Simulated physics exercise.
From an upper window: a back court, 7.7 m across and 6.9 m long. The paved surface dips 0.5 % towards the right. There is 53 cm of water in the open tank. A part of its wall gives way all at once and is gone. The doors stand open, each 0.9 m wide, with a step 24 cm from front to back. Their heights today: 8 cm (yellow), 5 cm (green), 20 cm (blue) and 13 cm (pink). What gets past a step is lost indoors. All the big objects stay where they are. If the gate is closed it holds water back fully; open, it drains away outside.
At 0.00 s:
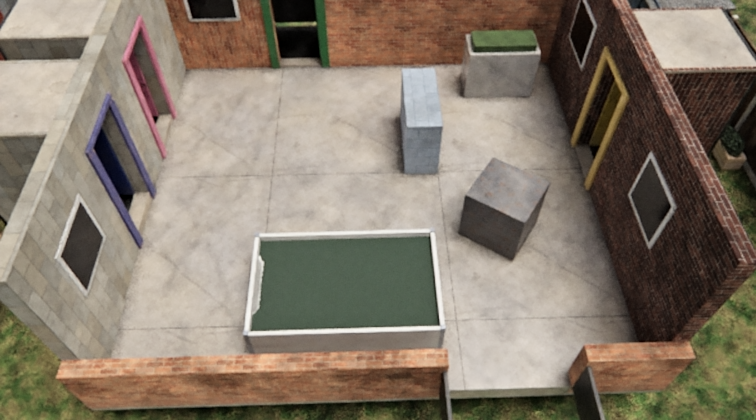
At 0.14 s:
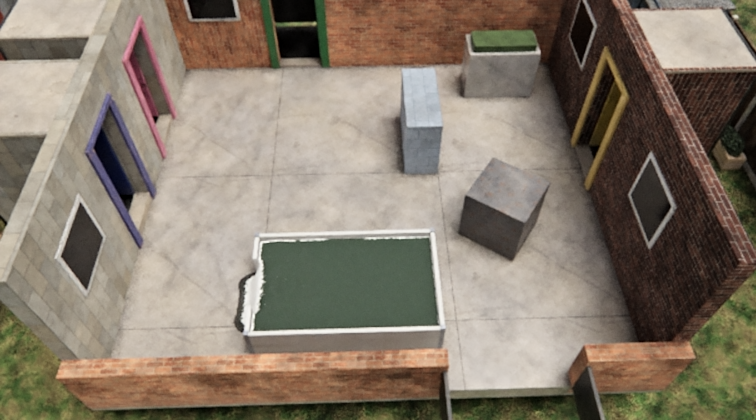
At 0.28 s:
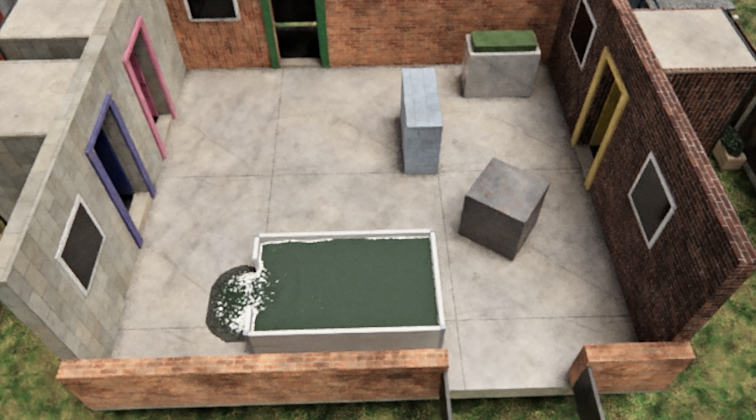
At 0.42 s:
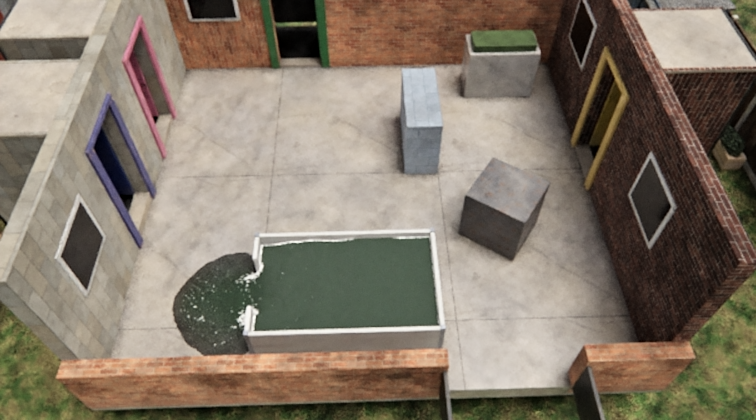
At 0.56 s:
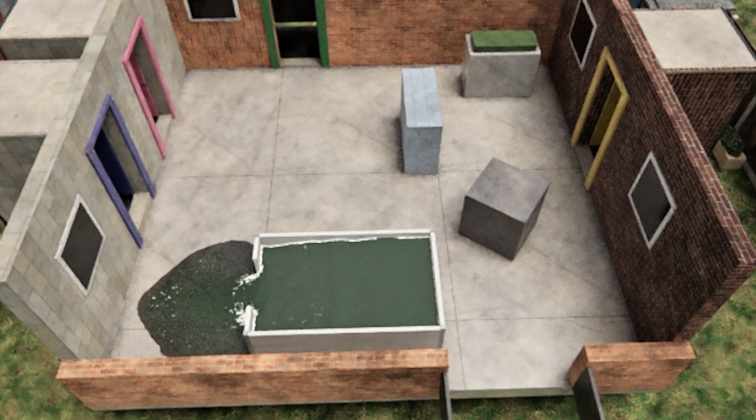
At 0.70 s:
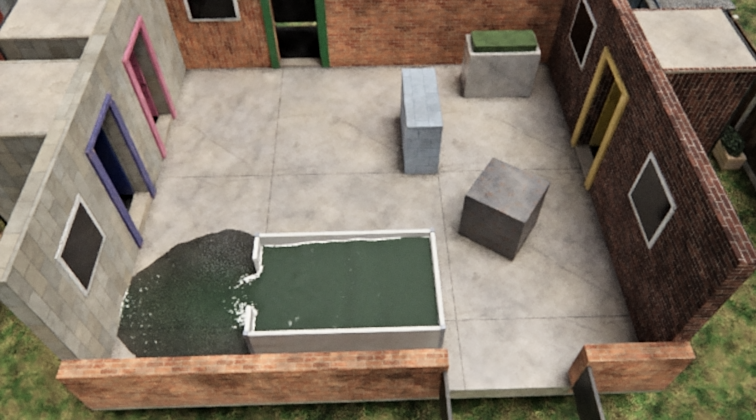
Dark green water pouring through a gap in the left side of an open tank and spreading across the paved court floor.
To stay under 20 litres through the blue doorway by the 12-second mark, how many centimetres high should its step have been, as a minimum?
At least 9 cm or so.
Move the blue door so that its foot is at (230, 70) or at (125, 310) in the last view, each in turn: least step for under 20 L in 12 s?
About 9.0 and 23 cm.
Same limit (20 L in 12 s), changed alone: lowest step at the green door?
About 5.5 cm at green.
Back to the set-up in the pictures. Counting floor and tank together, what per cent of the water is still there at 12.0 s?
Roughly 94 in a hundred.
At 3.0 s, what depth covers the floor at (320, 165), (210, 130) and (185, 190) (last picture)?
In that order: 0, 3 and 7 cm.
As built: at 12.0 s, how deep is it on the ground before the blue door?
Some 5.0 cm.
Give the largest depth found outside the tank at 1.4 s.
Up to some 36 cm.
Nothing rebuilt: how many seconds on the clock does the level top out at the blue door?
Near 2.8 s.
After 1.4 s water covers 10 % of the floor, deepest (36 cm) near (105, 383); 9 cm at the blue door, 0 litres in over its 20 cm step.
After 3.0 s water covers 20 % of the floor, deepest (26 cm) near (135, 314); 14 cm at the blue door, 0 litres in over its 20 cm step.
After 12.0 s water covers 80 % of the floor, deepest (10 cm) near (542, 64); 5 cm at the blue door, 0 litres in over its 20 cm step.
At the blue door as built, the water arrived by 1.3 s and peaked near 15 cm at 2.8 s.
Run again over the same 12 s with other heights there, 37 litres in over 7.5 cm, 14 litres over 10 cm. The limit of 20 litres is kept from about 9 cm up.
